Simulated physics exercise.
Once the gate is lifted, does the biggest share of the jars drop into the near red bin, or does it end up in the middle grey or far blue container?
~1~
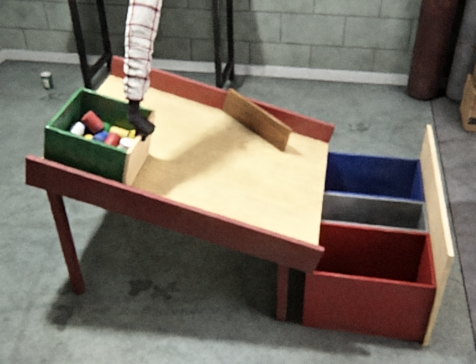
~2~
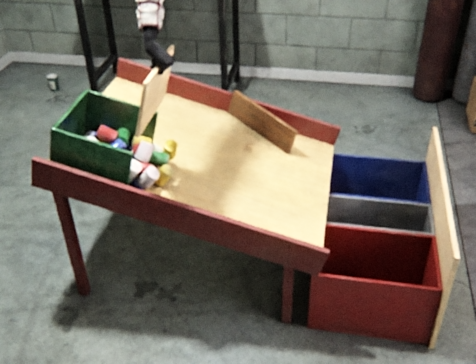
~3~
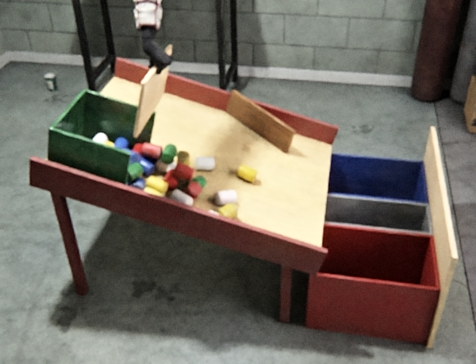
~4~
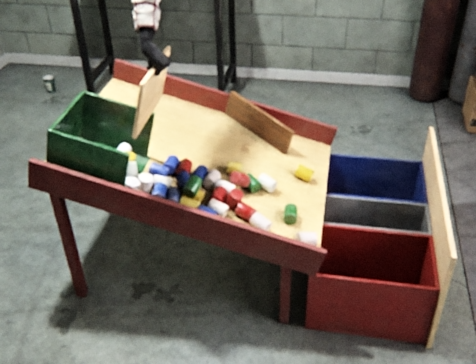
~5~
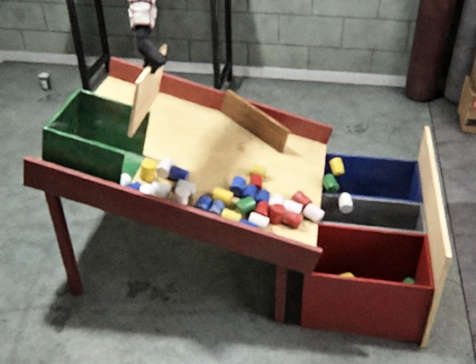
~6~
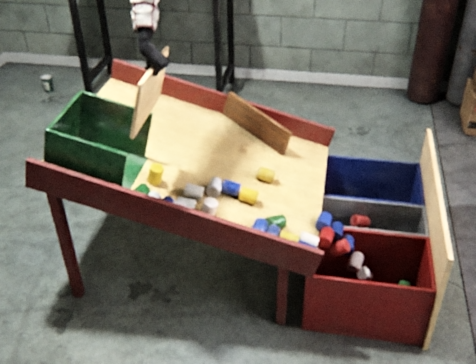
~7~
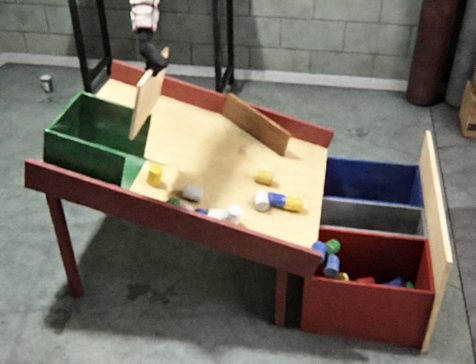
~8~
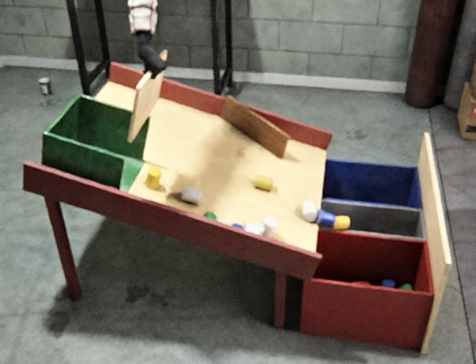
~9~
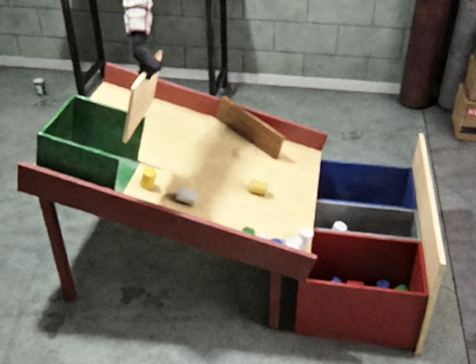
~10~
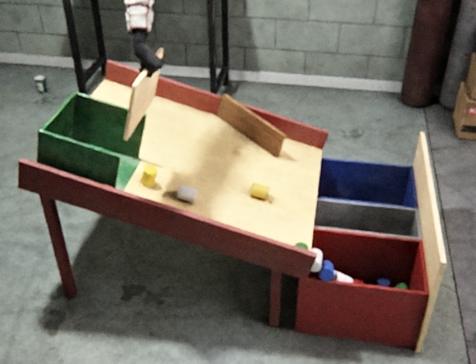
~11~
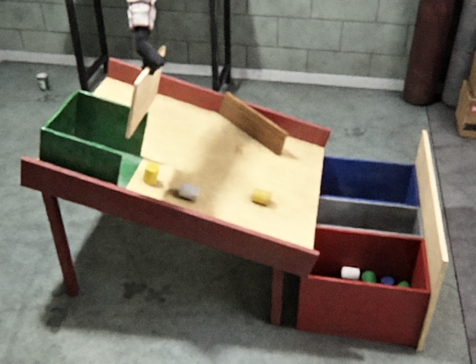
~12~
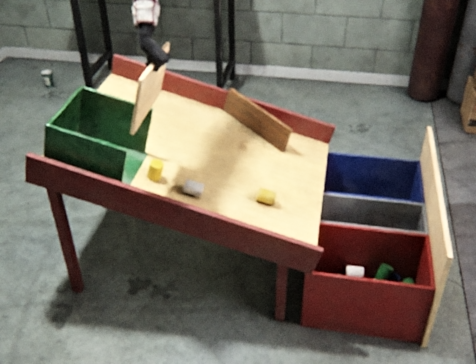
The biggest share drops into the red bin, the one closest to the viewer. Only a few jars go into the grey and blue containers behind it.
